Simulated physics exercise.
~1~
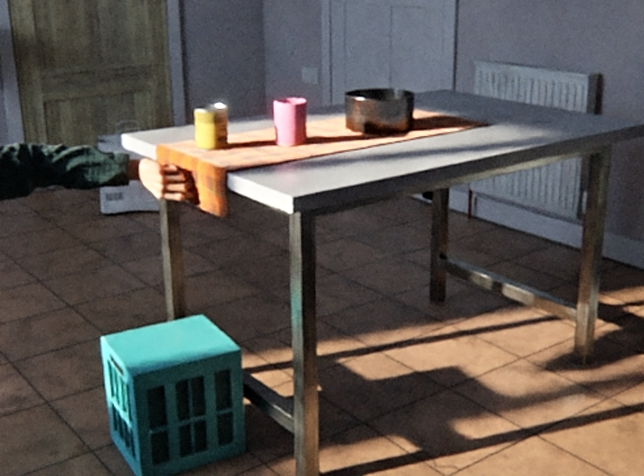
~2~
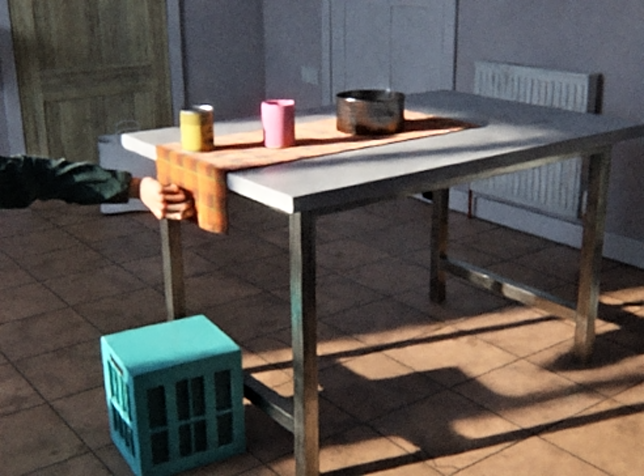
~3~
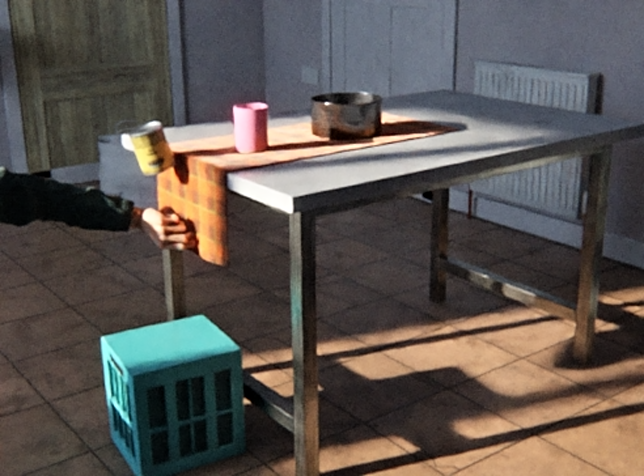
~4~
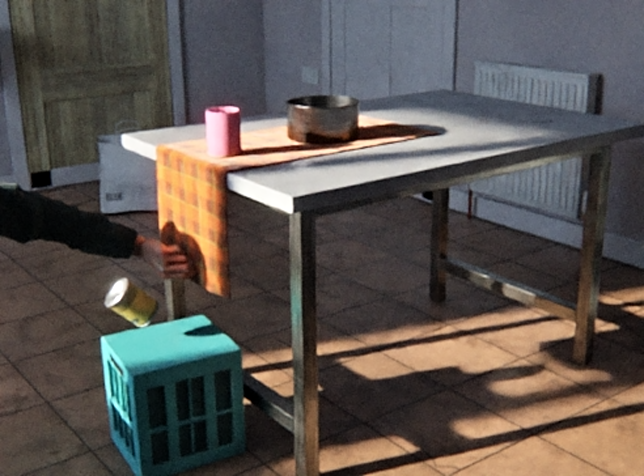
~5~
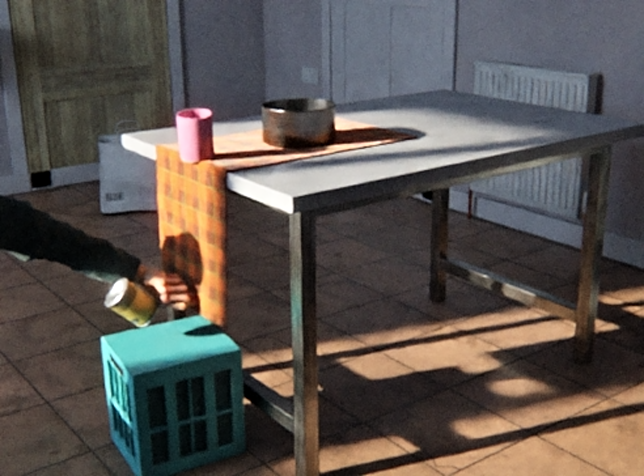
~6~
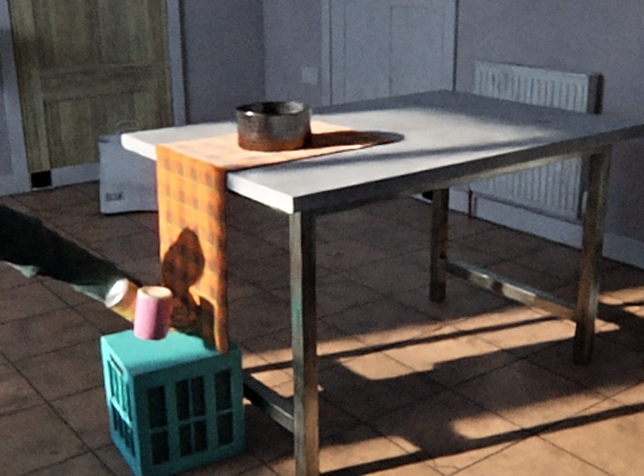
A hand in a dark sleeve reaches in from the left and holds the hanging end of an orange checked scarf on a grey table, seen from slightly above in a tiled room. A yellow tin, a pink mug and a dark pot stand along the scarf, with a turquoise crate on the floor below. The hand draws the cloth down, and all three ride left. The tin tips over the edge and drops towards the crate. The mug follows, going over the end as the hem reaches the crate. Both end down by the crate's top near the hand, while the pot stays upright on the table.
